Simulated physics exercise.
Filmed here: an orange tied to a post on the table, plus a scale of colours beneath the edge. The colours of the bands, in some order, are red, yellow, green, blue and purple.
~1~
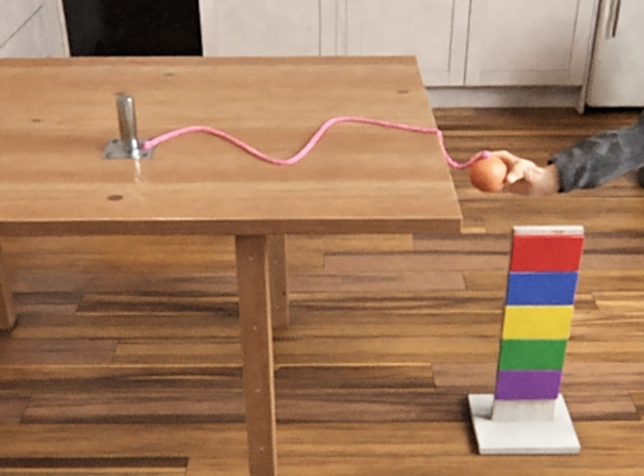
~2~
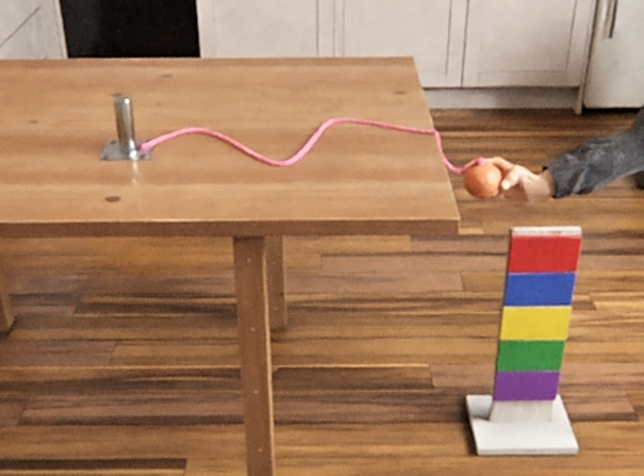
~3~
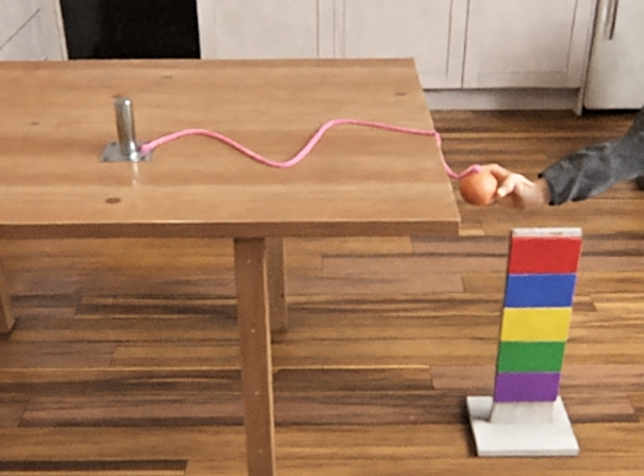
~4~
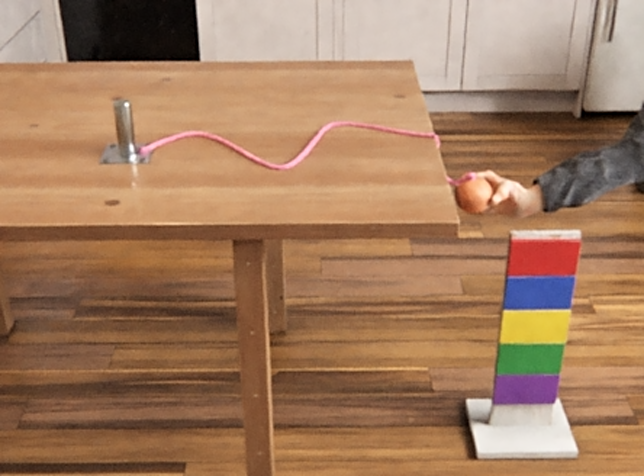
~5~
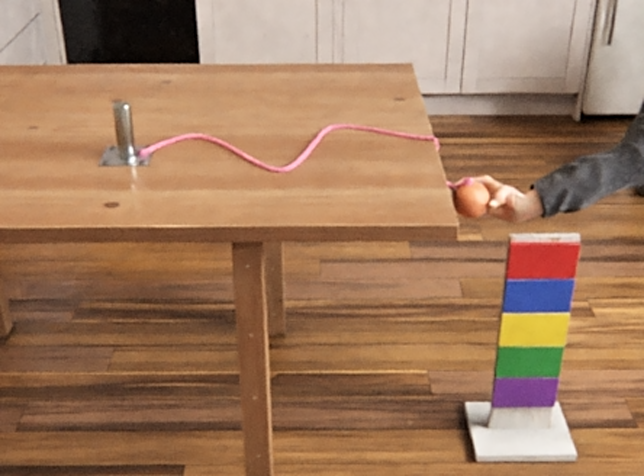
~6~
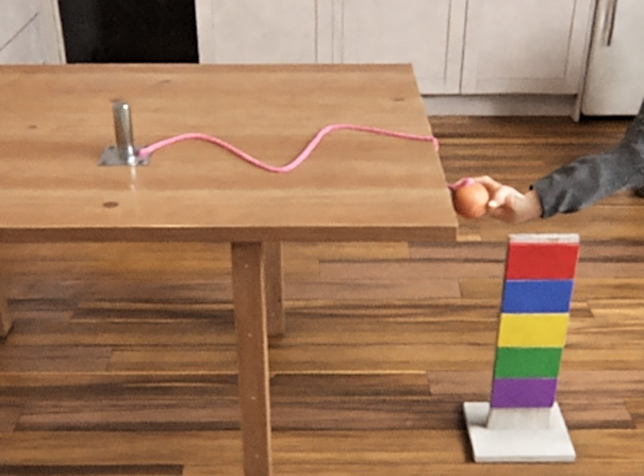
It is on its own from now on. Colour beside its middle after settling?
Yellow.
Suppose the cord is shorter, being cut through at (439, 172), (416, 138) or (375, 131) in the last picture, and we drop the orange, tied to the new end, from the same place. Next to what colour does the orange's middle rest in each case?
In order of the tries: Blue; then red; then no band.
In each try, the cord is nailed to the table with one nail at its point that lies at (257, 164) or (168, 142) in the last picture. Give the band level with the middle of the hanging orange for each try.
For the first place it's blue, and for the second yellow.
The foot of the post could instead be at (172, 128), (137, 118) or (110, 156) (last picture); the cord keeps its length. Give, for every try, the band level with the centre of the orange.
First try: Green; second try: Yellow; third try: Yellow.
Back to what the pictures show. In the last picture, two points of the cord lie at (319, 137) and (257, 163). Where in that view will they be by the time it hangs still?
About (431, 153), and the other about (309, 154).
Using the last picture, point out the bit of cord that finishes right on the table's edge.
Approx. (322, 134).
Soon after, orange near (399, 342); level with yellow.
After that, orange near (436, 346); level with yellow.
In the end, orange near (428, 346); level with yellow. Its middle rests at the yellow band.
